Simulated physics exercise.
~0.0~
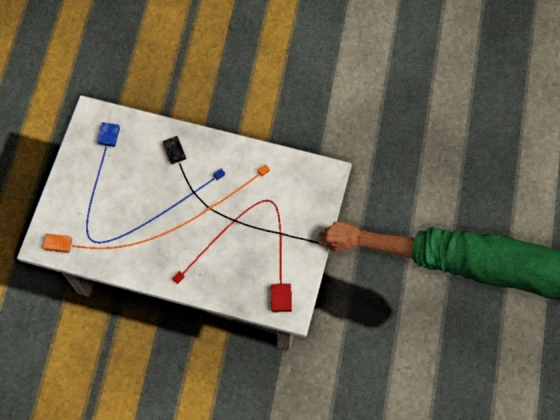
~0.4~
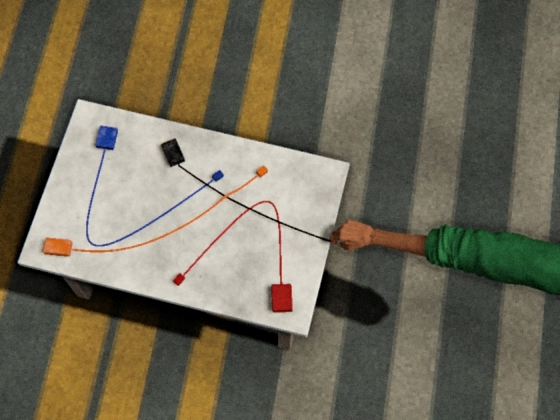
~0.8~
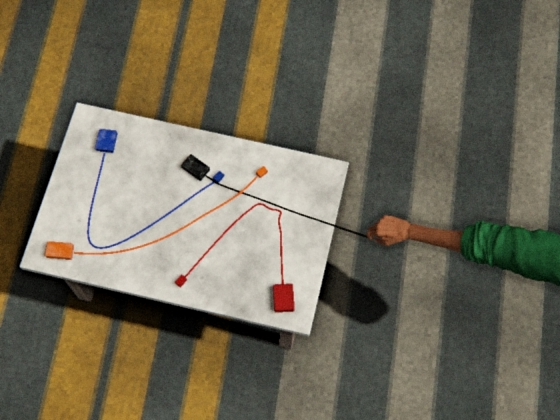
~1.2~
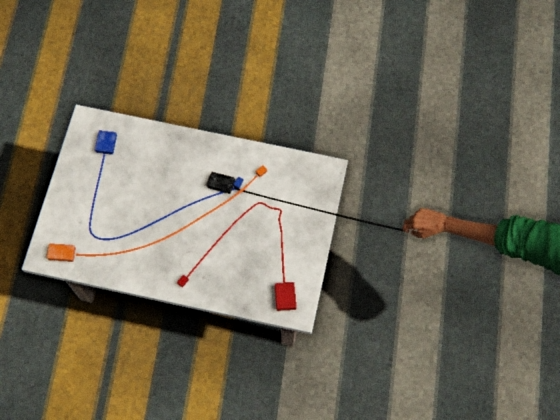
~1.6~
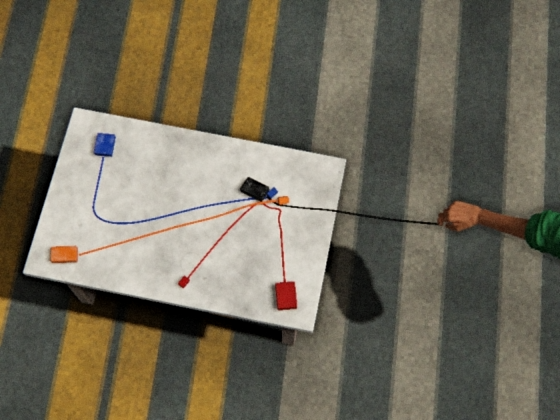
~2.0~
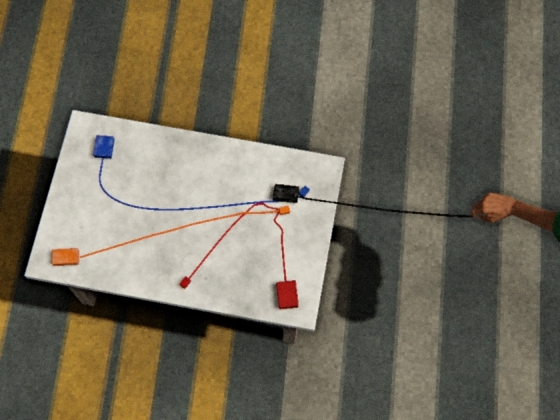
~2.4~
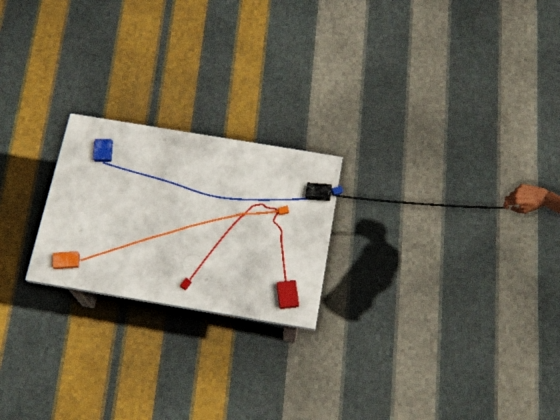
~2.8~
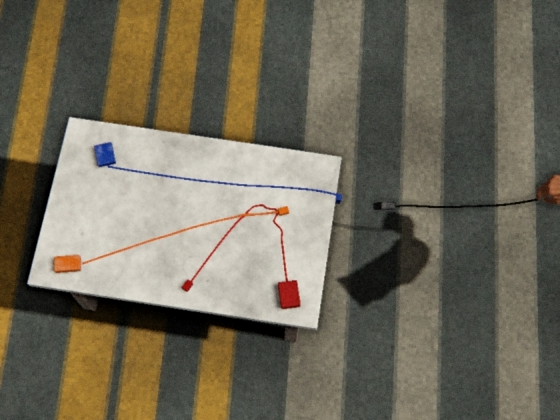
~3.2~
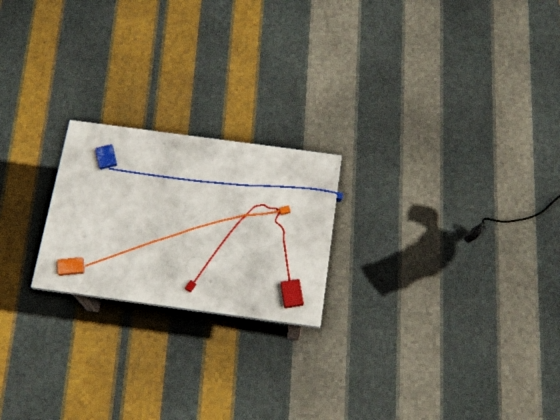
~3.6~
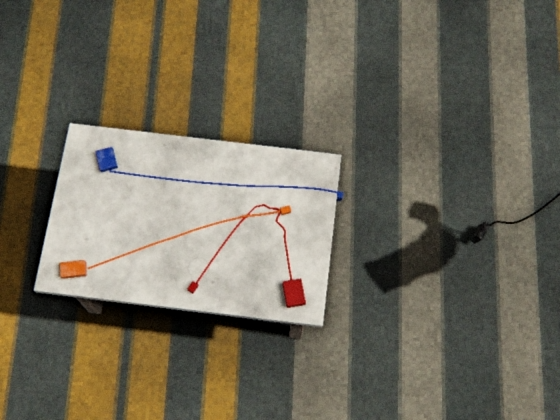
A hand pulls the black charger off the table's right edge, dragging the blue plug along.
